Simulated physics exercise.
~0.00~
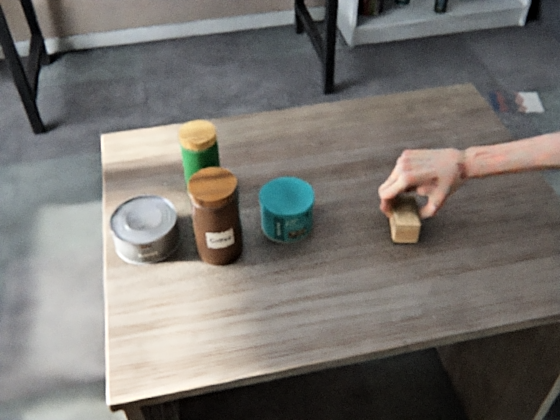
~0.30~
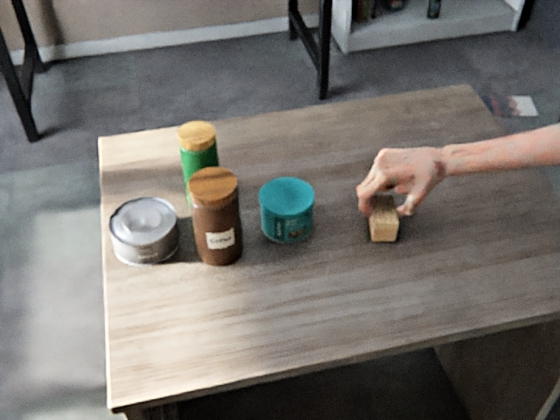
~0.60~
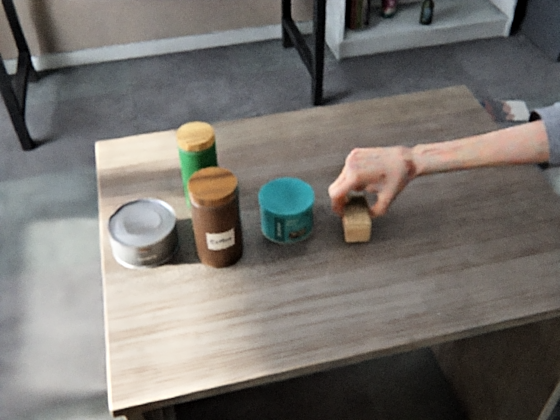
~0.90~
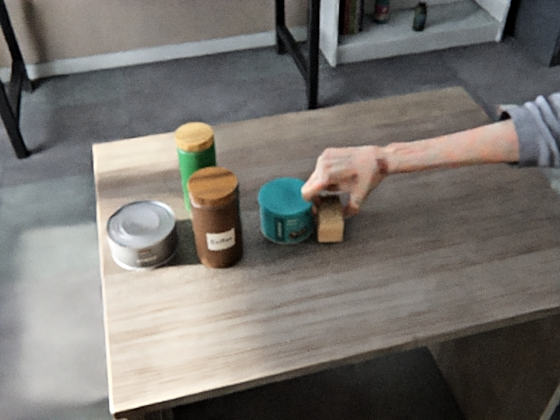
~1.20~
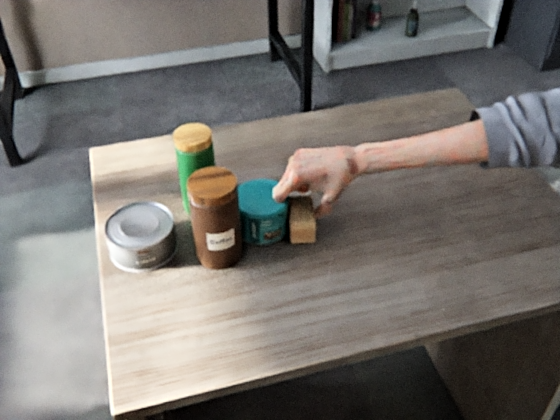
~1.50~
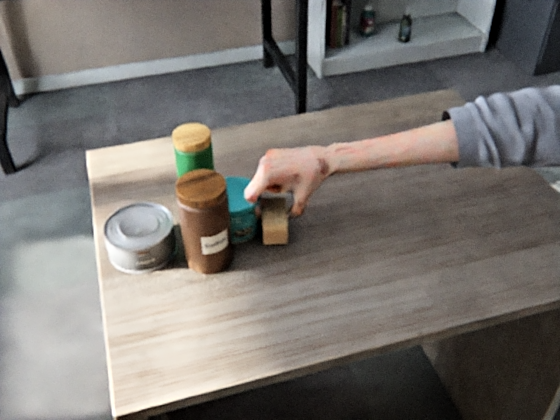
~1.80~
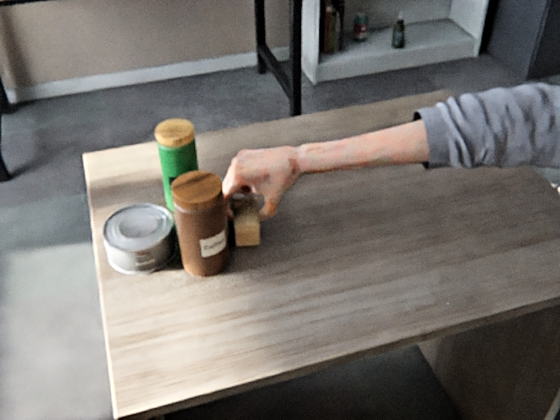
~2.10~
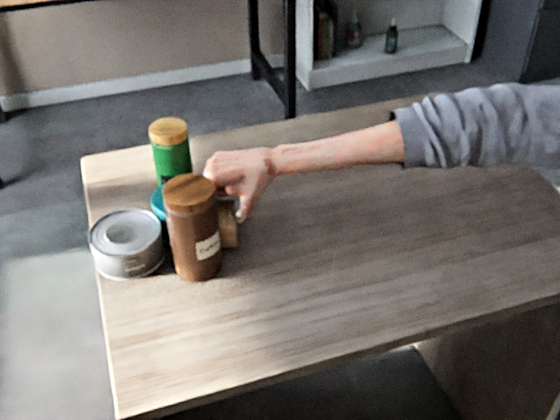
On a wooden table, a hand slides a block left, pushing containers closer together.
